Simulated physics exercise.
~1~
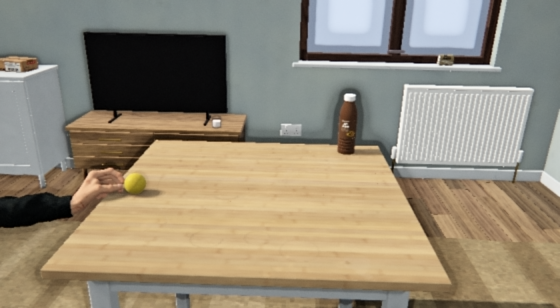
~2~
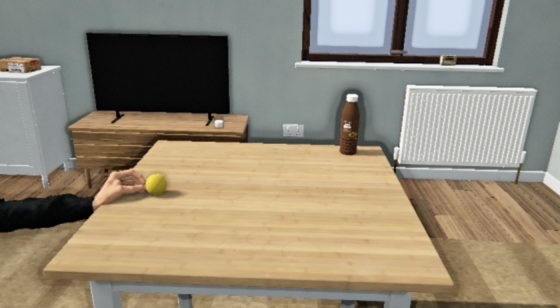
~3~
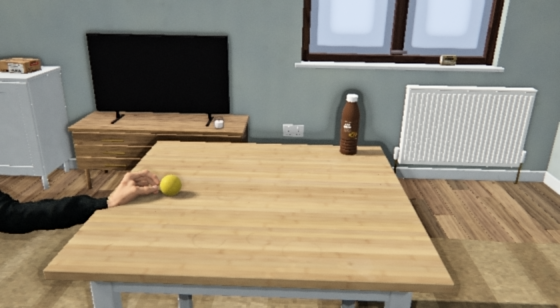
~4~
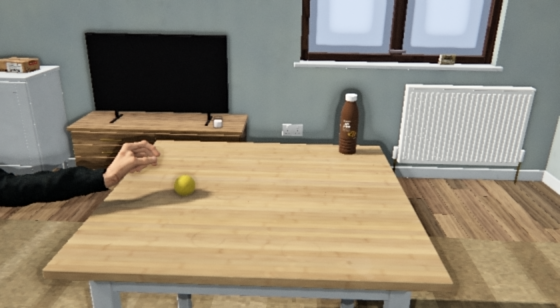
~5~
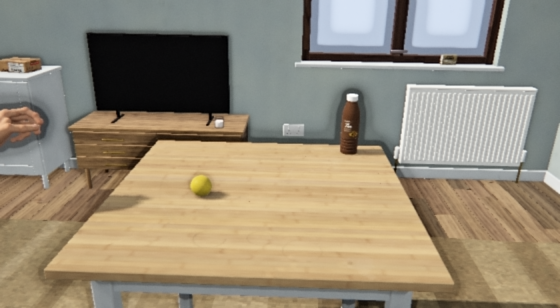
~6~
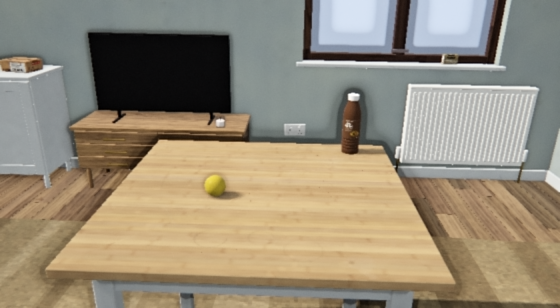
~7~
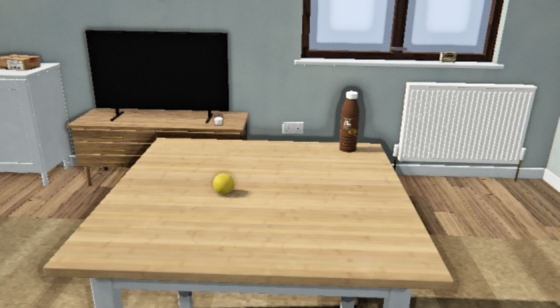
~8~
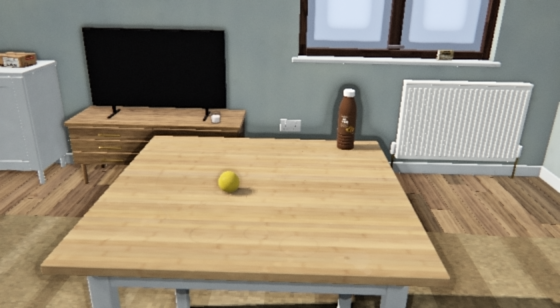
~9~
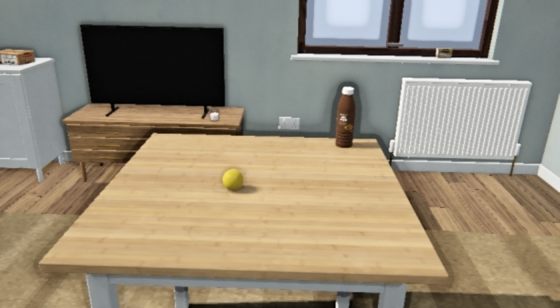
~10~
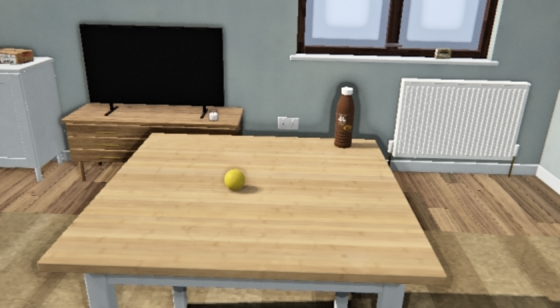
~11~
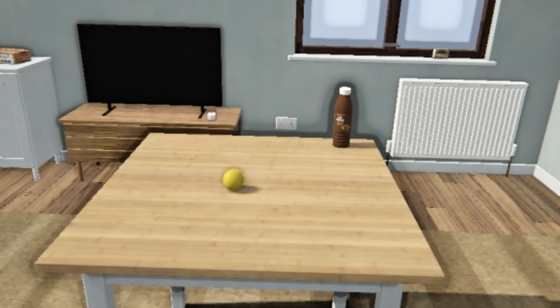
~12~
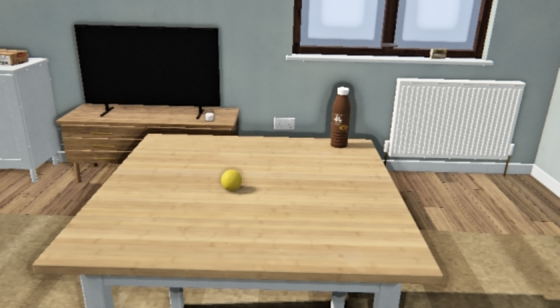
A hand reached in from the left and pushed a yellow lemon to the right across a wooden table, then let go and drew back out of view. The lemon rolled on, slowed and came to rest on the table, while a brown bottle stood still.
